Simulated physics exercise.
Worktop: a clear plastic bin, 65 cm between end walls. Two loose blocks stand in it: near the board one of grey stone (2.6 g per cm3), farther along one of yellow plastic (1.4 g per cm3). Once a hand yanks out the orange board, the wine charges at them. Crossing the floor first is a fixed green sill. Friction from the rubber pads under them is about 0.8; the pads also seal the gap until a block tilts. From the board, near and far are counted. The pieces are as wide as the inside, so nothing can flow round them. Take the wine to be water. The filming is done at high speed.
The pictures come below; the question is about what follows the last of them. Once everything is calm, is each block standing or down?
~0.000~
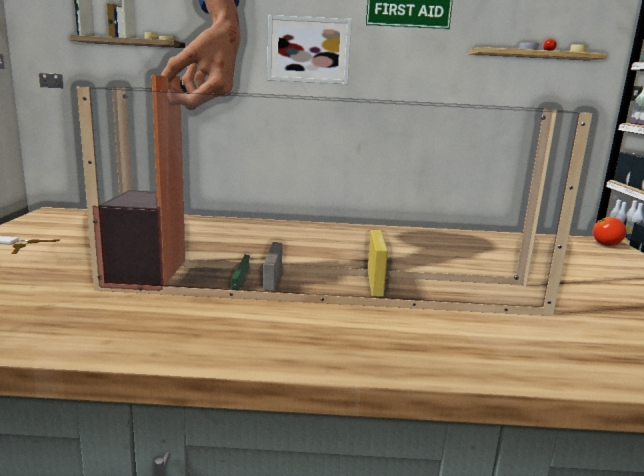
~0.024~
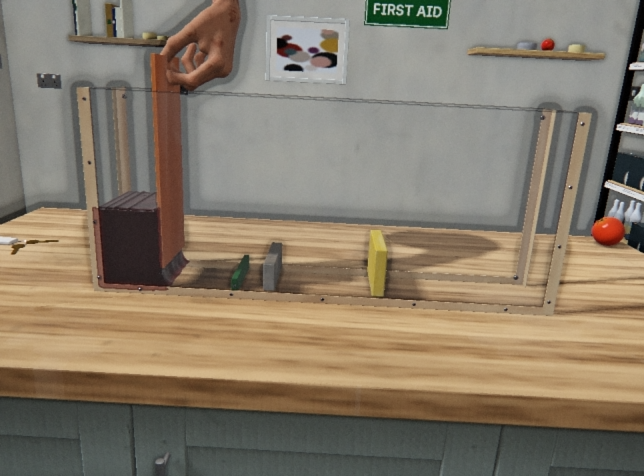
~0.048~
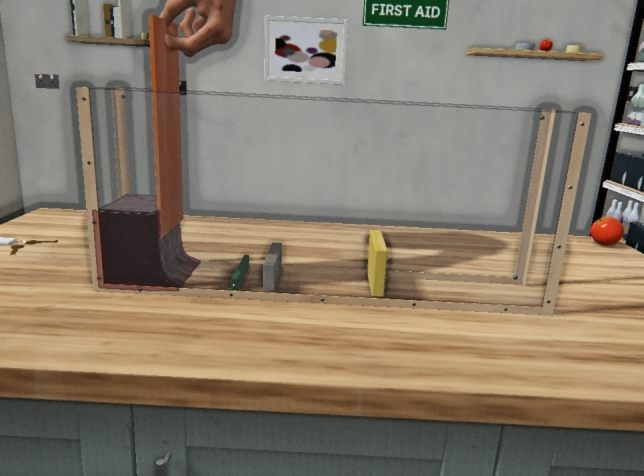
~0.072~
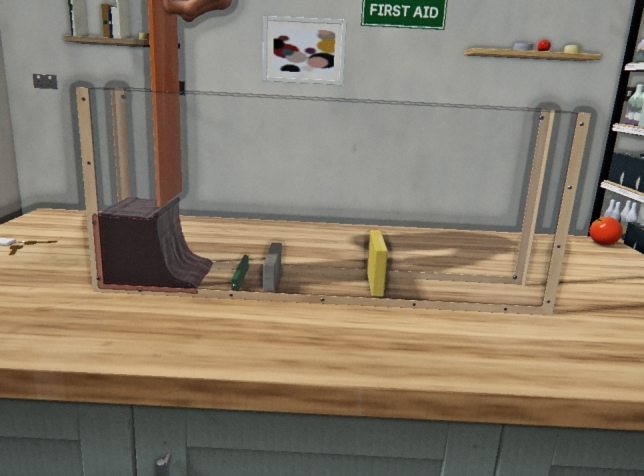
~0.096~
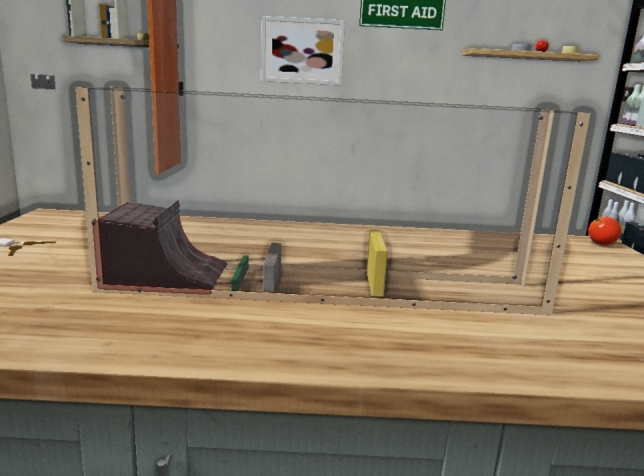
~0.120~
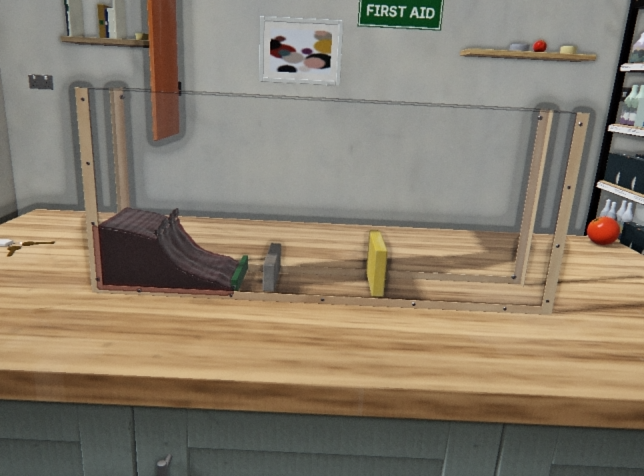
Near one: Over it goes, far one: Over it goes.
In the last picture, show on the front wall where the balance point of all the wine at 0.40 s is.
Centre of mass, front wall: Approx. (233, 278).
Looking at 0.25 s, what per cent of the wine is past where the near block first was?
It comes to around 12 in a hundred.
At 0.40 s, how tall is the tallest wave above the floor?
About 6.5 cm.
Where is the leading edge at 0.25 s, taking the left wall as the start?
Roughly 30 cm out.
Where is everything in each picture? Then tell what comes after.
In the first frame, the surface at the left wall is at (104, 207); the front along the floor is at (160, 284); the board's lower edge is at (162, 284); the near block's top is at (269, 266); the far block's top is at (382, 253).
In the second frame, the surface at the left wall is at (104, 208); the front along the floor is at (168, 284); the board's lower edge is at (162, 267).
In the third frame, the surface at the left wall is at (104, 211); the front along the floor is at (180, 285); the board's lower edge is at (160, 237).
In the fourth frame, the surface at the left wall is at (104, 216); the front along the floor is at (195, 286); the board's lower edge is at (159, 206).
In the fifth frame, the surface at the left wall is at (104, 221); the front along the floor is at (211, 287); the board's lower edge is at (157, 173).
In the sixth frame, the surface at the left wall is at (104, 227); the front along the floor is at (228, 289); the board is clear; the near block's top is at (269, 266); the far block's top is at (381, 253).
After 0.25 s the front has run 30 cm from the left wall, the near block is upright and the far block is upright.
After 0.40 s the near block leans 46° and the far block leans 16°.
After 0.65 s the near block lies flat and the far block lies flat.
In the end the near block lies flat and the far block lies flat; 18 per cent of the wine is past where the far block first stood.
